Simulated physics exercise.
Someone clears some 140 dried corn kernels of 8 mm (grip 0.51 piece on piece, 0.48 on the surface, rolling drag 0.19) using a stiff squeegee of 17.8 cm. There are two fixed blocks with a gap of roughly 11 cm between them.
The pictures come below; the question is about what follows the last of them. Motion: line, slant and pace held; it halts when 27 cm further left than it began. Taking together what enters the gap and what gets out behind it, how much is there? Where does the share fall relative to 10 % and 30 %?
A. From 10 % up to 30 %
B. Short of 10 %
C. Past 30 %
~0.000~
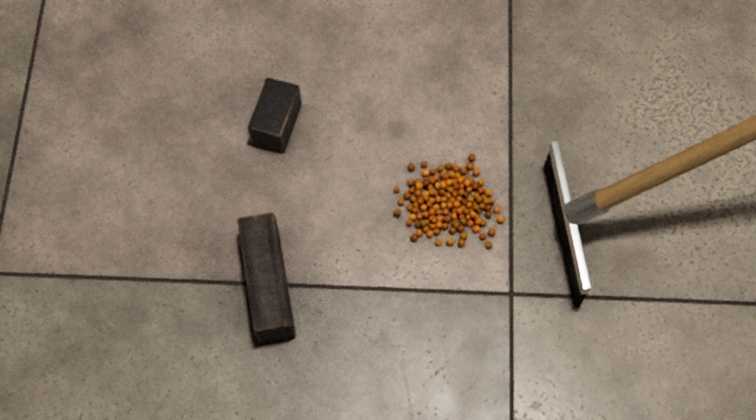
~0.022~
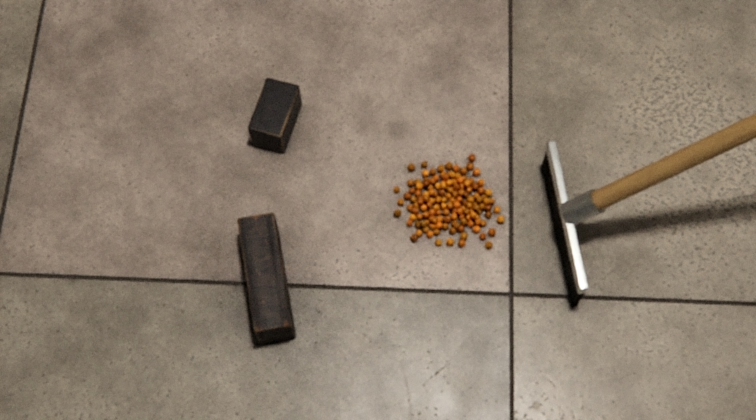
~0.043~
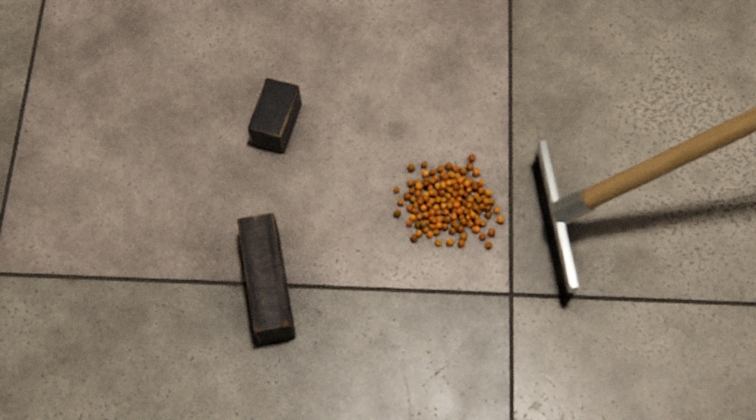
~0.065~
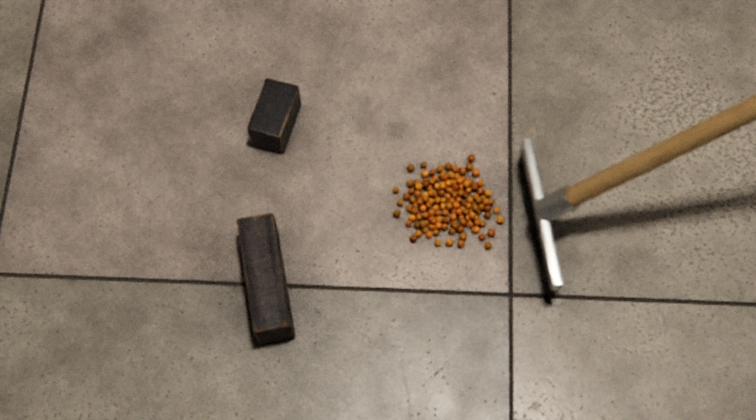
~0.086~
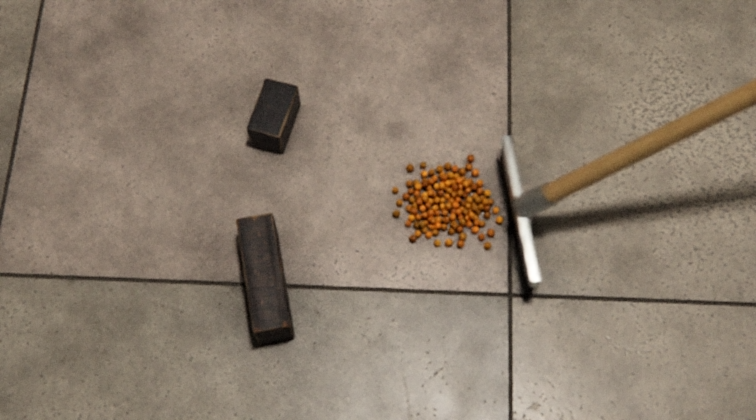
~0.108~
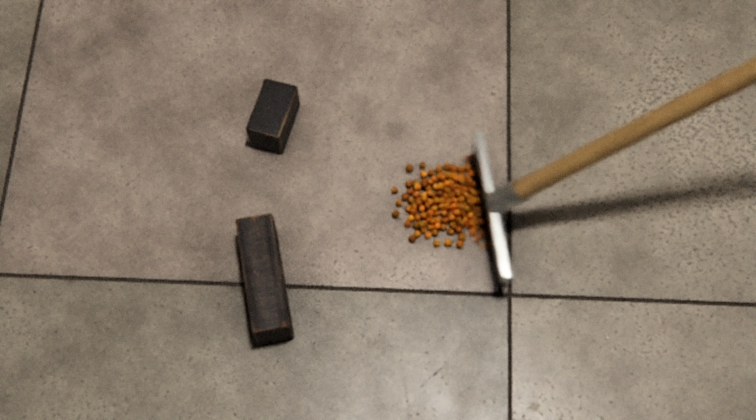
Option C: Past 30 %.
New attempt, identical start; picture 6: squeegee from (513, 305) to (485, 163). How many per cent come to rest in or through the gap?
At rest, 25 per cent has gone through.
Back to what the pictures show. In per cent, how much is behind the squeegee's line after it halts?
0 %.
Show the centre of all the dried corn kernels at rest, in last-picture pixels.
I'd put it somewhere around (228, 192) in the last picture.
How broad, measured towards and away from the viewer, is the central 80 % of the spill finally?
Roughly 18 cm.
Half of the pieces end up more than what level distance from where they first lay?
Some 26 cm.
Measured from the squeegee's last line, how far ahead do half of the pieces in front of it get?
About 12 centimetres.
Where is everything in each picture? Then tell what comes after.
The first picture shows squeegee from (585, 289) to (554, 149); moved 0.0 cm; 0 pieces shifted; middle of the spill at (450, 205); block at (264, 271); block at (273, 107).
The second picture shows squeegee from (582, 289) to (551, 149); moved 0.4 cm; 0 pieces shifted; middle of the spill at (450, 206).
The third picture shows squeegee from (572, 288) to (542, 148); moved 1.4 cm; 0 pieces shifted; middle of the spill at (450, 206).
The fourth picture shows squeegee from (556, 285) to (526, 146); moved 3.1 cm; 0 pieces shifted; middle of the spill at (449, 206).
The fifth picture shows squeegee from (534, 282) to (506, 143); moved 5.4 cm; 0 pieces shifted; middle of the spill at (449, 206).
The sixth picture shows squeegee from (505, 278) to (478, 139); moved 8.5 cm; 31 pieces shifted; middle of the spill at (447, 206); block at (262, 272); block at (272, 108). Its speed is about 1.47 m/s, heading 7 degrees away from the viewer.
Then, at 0.24 s, squeegee 26 cm from its start, spill 20 cm wide; held up before the blocks 100 %.
Then, at 0.37 s, squeegee 27 cm from its start, spill 24 cm wide; in or through the gap 45 %, round the near block 5 %, round the far block 5 %, held up before the blocks 45 %.
After 0.48 s, squeegee 27 cm from its start, spill 24 cm wide; in or through the gap 45 %, round the near block 5 %, round the far block 5 %, held up before the blocks 45 %.
At rest (1.3 s), in or through the gap 45 %, round the near block 5 %, round the far block 5 %, held up before the blocks 45 %.
